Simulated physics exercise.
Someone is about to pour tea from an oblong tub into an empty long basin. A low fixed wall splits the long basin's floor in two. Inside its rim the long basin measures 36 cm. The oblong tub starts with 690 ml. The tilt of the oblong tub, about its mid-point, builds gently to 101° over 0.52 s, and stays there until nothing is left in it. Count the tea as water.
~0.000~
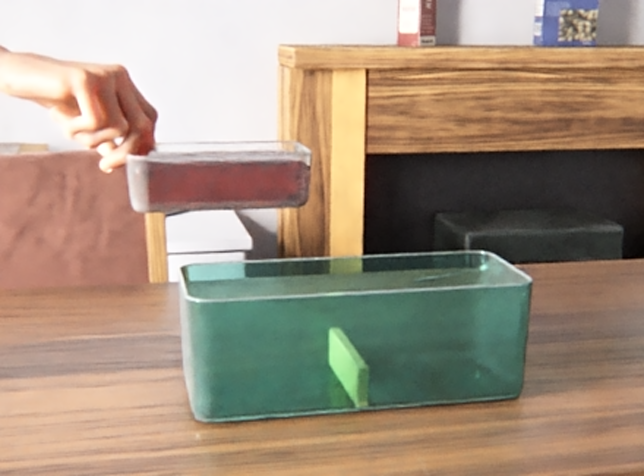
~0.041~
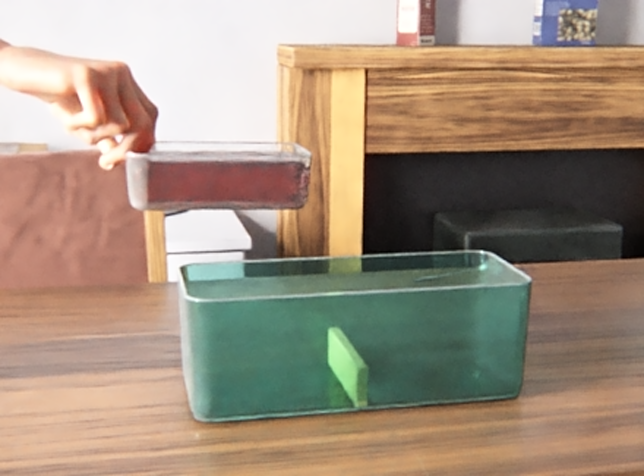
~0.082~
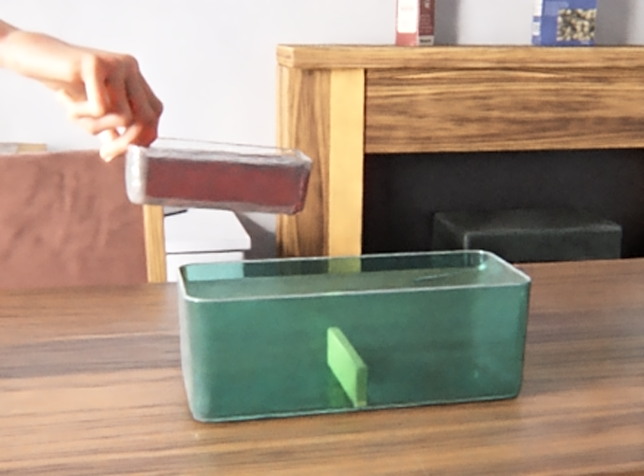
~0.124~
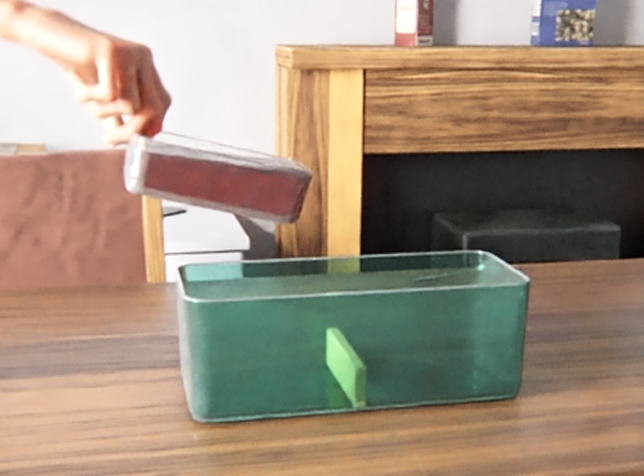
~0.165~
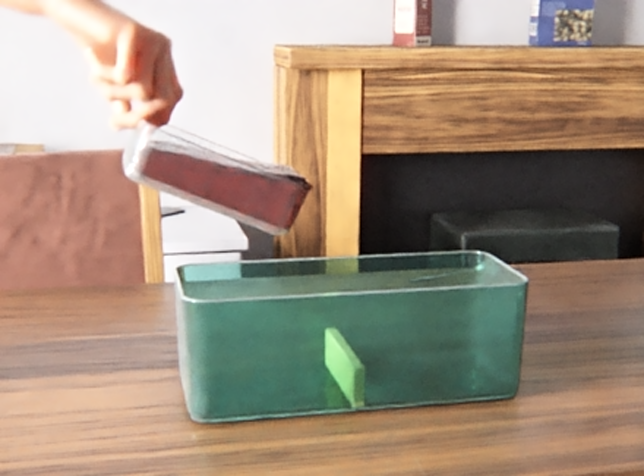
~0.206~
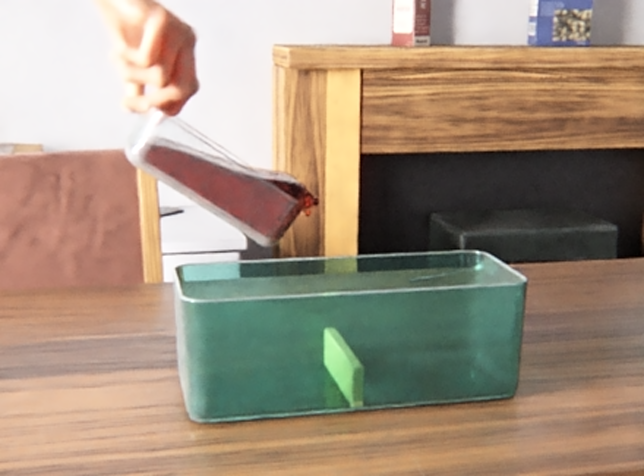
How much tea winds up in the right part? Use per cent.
Roughly 41 per cent is past the wall.
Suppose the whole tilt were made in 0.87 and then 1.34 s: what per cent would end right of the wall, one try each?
First 65, then 65 per cent.
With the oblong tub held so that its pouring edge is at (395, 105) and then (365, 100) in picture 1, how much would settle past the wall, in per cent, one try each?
In turn about 75 and 70 per cent.
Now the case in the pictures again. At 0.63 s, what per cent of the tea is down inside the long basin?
About 92 per cent.
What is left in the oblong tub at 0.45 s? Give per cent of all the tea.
About 8 per cent.
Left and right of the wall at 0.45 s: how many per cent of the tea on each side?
Left about 46, right about 28.
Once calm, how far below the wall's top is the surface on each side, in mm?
Left about 28 mm, right about 32 mm.
Then, 0.45 s in, the tilt is 97° and 8 per cent is still to pour, 46 is left of the wall and 29 right of it.
Then, 0.63 s in, the tilt is 101° and 2 per cent is still to pour, 51 is left of the wall and 40 right of it.
Then, 0.82 s in, the tilt is 101° and 0 per cent is still to pour, 53 is left of the wall and 41 right of it.
Then, 1.02 s in, the tilt is 101° and 0 per cent is still to pour, 54 is left of the wall and 41 right of it.
Finally, 54 per cent lies left of the wall, 41 right of it and 4 outside.
